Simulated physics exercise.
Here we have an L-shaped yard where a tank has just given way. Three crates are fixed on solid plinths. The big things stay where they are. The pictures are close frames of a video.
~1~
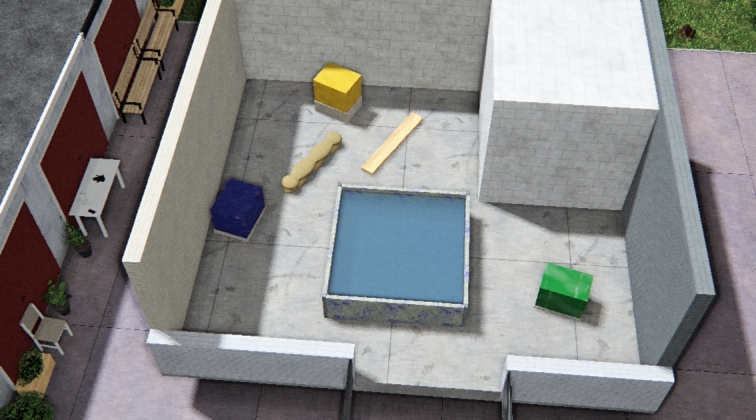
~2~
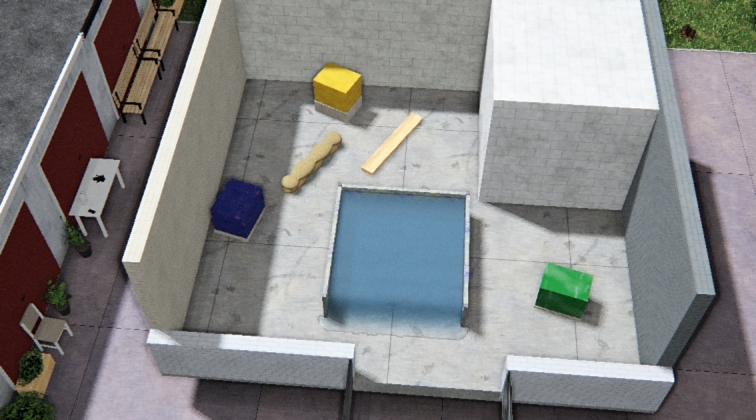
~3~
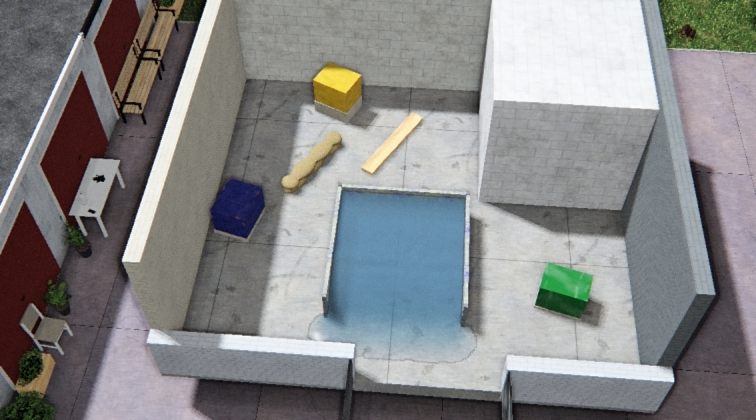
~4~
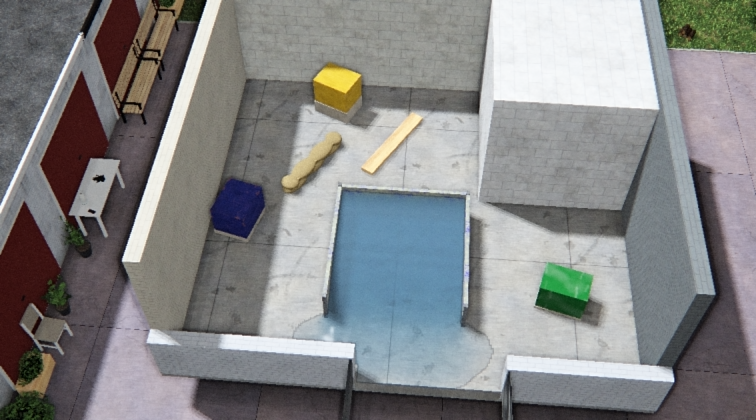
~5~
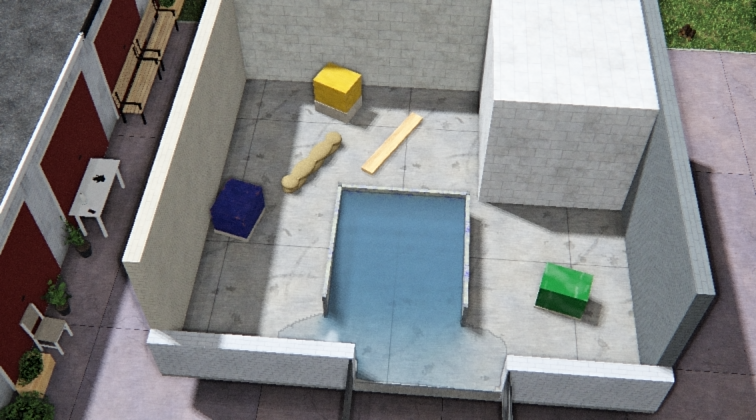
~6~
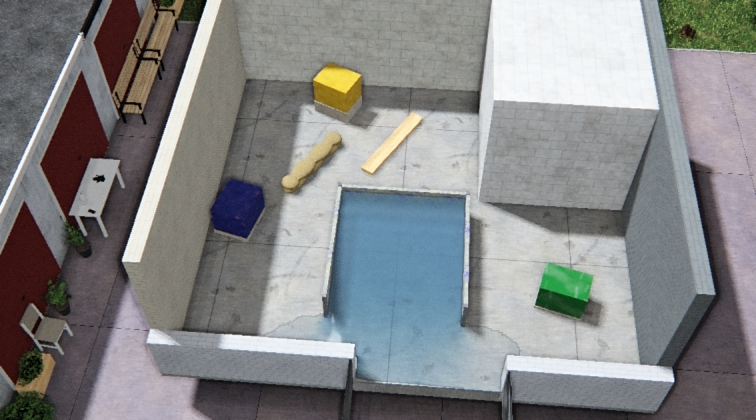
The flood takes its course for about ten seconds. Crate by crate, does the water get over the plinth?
The blue crate is soaked; the yellow crate keeps dry; the green crate keeps dry.
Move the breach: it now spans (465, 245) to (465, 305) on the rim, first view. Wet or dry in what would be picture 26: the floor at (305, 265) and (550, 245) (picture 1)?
In turn: Free of water, wet.
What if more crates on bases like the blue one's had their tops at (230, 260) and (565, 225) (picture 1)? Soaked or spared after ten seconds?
In that order: Takes water, remains dry.
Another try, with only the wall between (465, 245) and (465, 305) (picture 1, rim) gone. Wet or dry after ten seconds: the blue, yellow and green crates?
In short: Blue crate remains dry, yellow crate escapes it, green crate is wetted.
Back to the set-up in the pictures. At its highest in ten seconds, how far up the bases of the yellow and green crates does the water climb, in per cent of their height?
Roughly 10 per cent, then 30 per cent.
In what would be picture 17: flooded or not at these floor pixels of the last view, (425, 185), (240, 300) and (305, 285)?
As listed: Not flooded, flooded, dry.
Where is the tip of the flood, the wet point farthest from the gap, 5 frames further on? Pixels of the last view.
At about (177, 354).
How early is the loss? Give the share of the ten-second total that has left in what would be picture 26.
I make it 75 per cent.
A moment on, water covers 15 % of the floor; the blue crate not reached, the yellow crate not reached, the green crate not reached.
Next, water covers 20 % of the floor; the blue crate not reached, the yellow crate not reached, the green crate not reached.
Then, water covers 25 % of the floor; the blue crate water round its plinth, the yellow crate not reached, the green crate not reached.
Later, water covers 40 % of the floor; the blue crate water round its plinth, the yellow crate water round its plinth, the green crate water round its plinth.
In the end, water covers 55 % of the floor; the blue crate was topped, the yellow crate stayed above the water, the green crate stayed above the water.
